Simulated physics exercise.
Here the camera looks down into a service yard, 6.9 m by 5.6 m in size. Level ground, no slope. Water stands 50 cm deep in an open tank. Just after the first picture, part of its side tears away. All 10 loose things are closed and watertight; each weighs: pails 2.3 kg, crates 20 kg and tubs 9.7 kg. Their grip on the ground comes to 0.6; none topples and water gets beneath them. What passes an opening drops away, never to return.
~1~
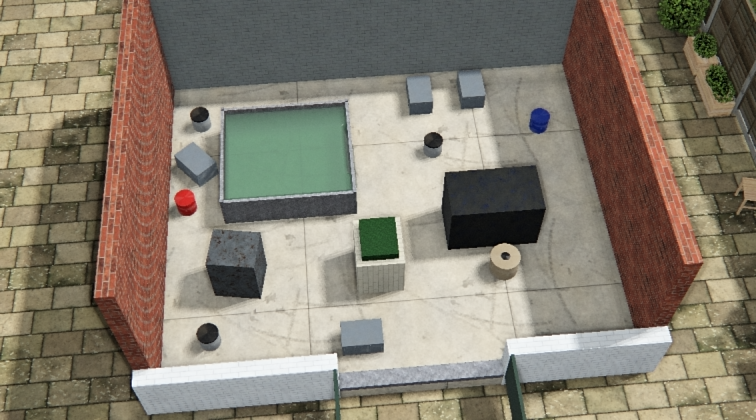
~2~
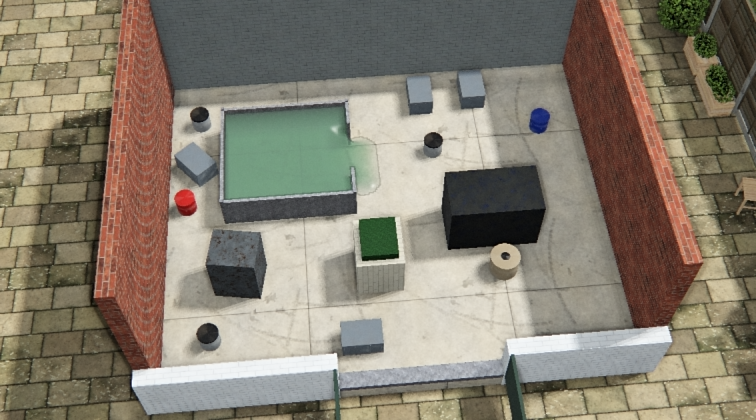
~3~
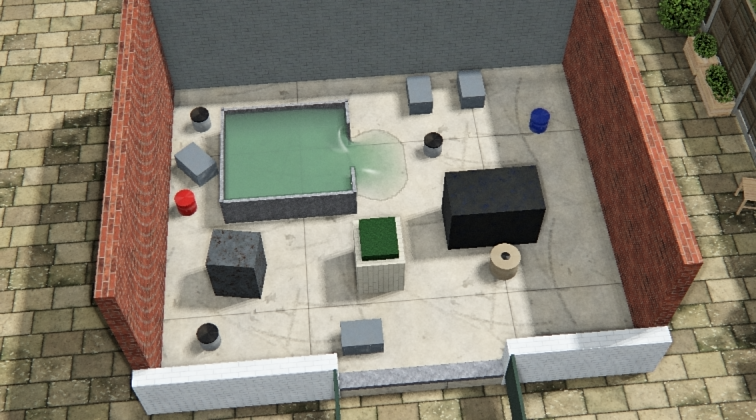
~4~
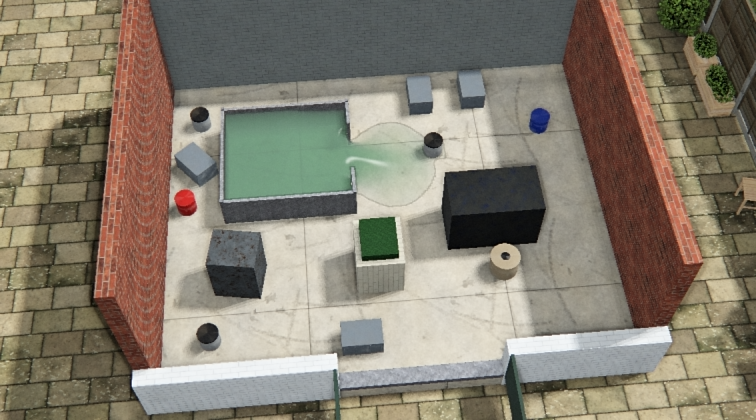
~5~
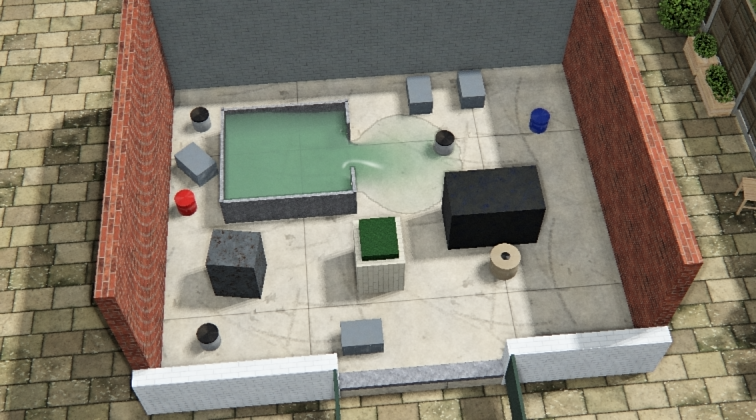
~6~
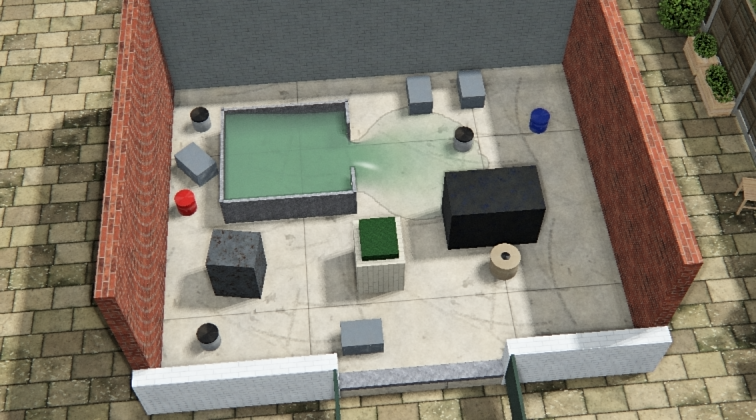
In a walled service yard seen from above, an open tank of green water stands among crates, tubs and pails. Part of its right side tears away, and water pours through the gap and spreads rightward across the ground. It reaches a dark-topped tub and pushes it a short way right, toward the black block.
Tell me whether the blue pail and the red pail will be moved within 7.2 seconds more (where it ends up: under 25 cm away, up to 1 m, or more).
In the end, the blue pail has travelled well away and the red pail is essentially where it was.
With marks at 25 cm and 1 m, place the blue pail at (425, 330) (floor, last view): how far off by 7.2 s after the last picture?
From that spot, it is pushed far off.
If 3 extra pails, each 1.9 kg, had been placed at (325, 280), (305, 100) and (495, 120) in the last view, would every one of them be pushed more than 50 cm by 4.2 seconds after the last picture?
From first to last: Does not reach it, does not reach it, surpasses it.
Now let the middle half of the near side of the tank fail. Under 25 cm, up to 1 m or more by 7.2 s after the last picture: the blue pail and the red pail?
Blue pail: Essentially stationary; red pail: Displaced far.
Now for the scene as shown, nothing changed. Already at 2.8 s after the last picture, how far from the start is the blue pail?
Some 120 cm from the start.
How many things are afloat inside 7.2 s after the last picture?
Count: 2.
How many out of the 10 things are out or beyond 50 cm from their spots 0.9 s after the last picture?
By then 1.
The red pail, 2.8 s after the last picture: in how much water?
Near 0 cm deep.
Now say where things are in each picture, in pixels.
In the first frame, the blue pail at (540, 115), on the bottom; the red pail at (184, 198) rests on the ground; 3.7 m2 under water; 0 of 10 have shifted.
In the second frame, the blue pail at (540, 115) rests on the ground; the red pail at (184, 198), on the bottom; 4.1 m2 under water; 0 of 10 have shifted.
In the third frame, the blue pail at (540, 115), on the bottom; the red pail at (184, 198), on the bottom; 4.8 m2 under water; 0 of 10 have shifted.
In the fourth frame, the blue pail at (540, 115) rests on the ground; the red pail at (184, 198), on the bottom; water covers 5.5 m2; 0 of 10 have shifted.
In the fifth frame, the blue pail at (540, 115), on the bottom; the red pail at (184, 198), on the bottom; 6.2 m2 under water; 1 of 10 have shifted.
In the sixth frame, the blue pail at (540, 115) rests on the ground; the red pail at (184, 198), on the bottom; water covers 7.2 m2; 1 of 10 have shifted.
Then, 0.9 s after the last picture the blue pail is near (560, 110), 0.4 m from its start, aground; the red pail is near (184, 198), 0.0 m from its start, aground; 0 of 10 are out; 1 afloat.
Then, 2.8 s after the last picture the blue pail is near (549, 59), 1.2 m from its start, afloat; the red pail is near (184, 198), 0.0 m from its start, aground; 0 of 10 are out; 4 afloat.
Then, 4.8 s after the last picture the blue pail is near (405, 73), 2.4 m from its start, afloat; the red pail is near (184, 198), 0.0 m from its start, aground; 0 of 10 are out; 3 afloat.
Then, 7.2 s after the last picture the blue pail is near (390, 108), 2.5 m from its start, afloat; the red pail is near (184, 198), 0.0 m from its start, aground; 0 of 10 are out; 2 afloat.
